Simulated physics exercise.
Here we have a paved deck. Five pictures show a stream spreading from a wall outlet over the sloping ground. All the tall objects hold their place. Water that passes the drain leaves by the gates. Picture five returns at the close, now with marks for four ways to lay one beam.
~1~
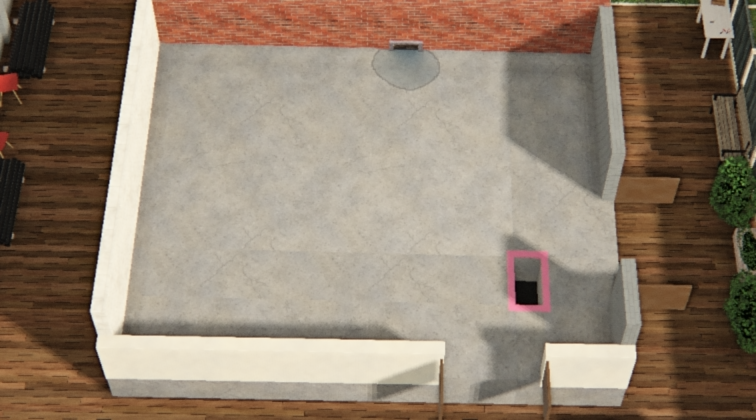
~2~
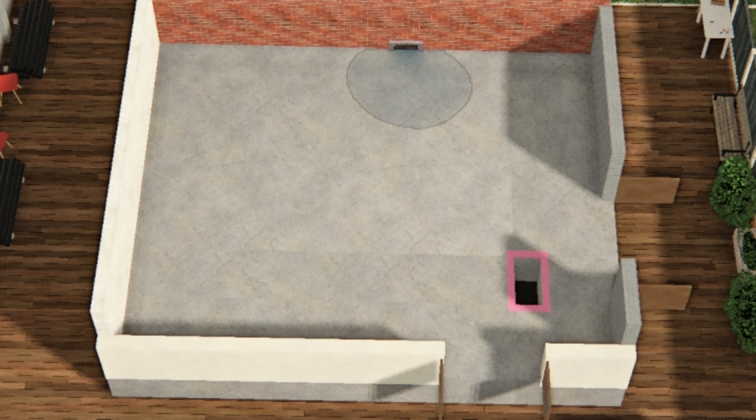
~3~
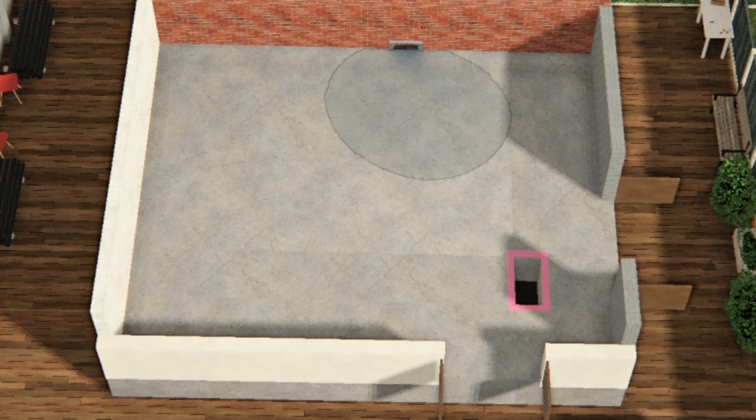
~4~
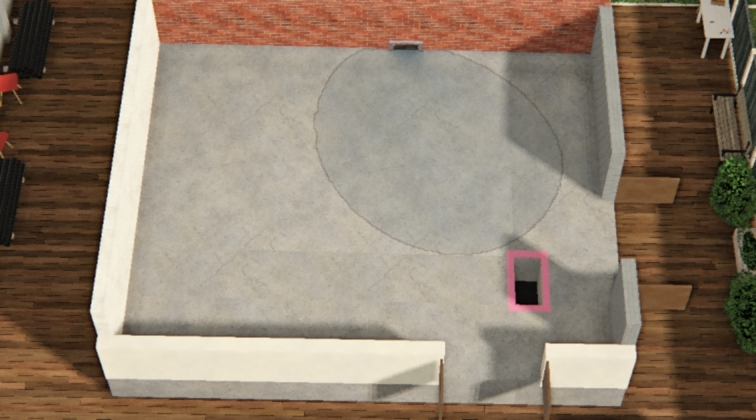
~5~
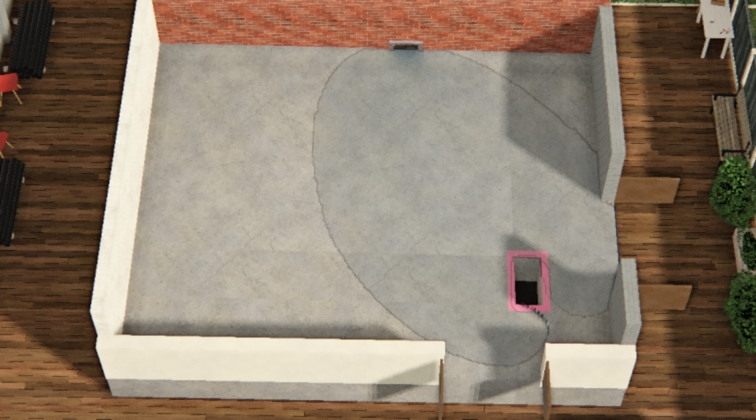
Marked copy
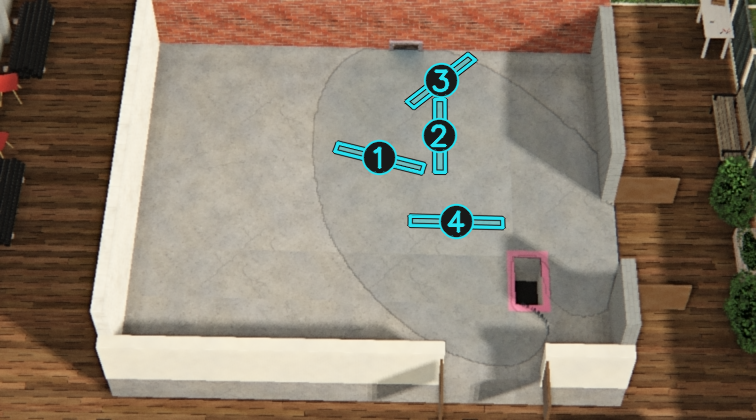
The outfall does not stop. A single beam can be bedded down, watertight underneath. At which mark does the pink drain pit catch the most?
Take 1.
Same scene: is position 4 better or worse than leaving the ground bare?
Worse.
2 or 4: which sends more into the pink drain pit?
2.
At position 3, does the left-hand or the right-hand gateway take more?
The left gate.
On the marked copy, 1 from (336, 147) to (423, 168); 2 from (440, 172) to (439, 99); 3 from (410, 104) to (471, 57); 4 from (410, 220) to (502, 223).
With 1, about 30 % of the stream goes into the pink drain pit, about 70 % out by the gates.
With 2, about 17 % of the stream goes into the pink drain pit, about 82 % out by the gates.
With 3, about 13 % of the stream goes into the pink drain pit, about 87 % out by the gates.
With 4, about 7 % of the stream goes into the pink drain pit, about 92 % out by the gates.
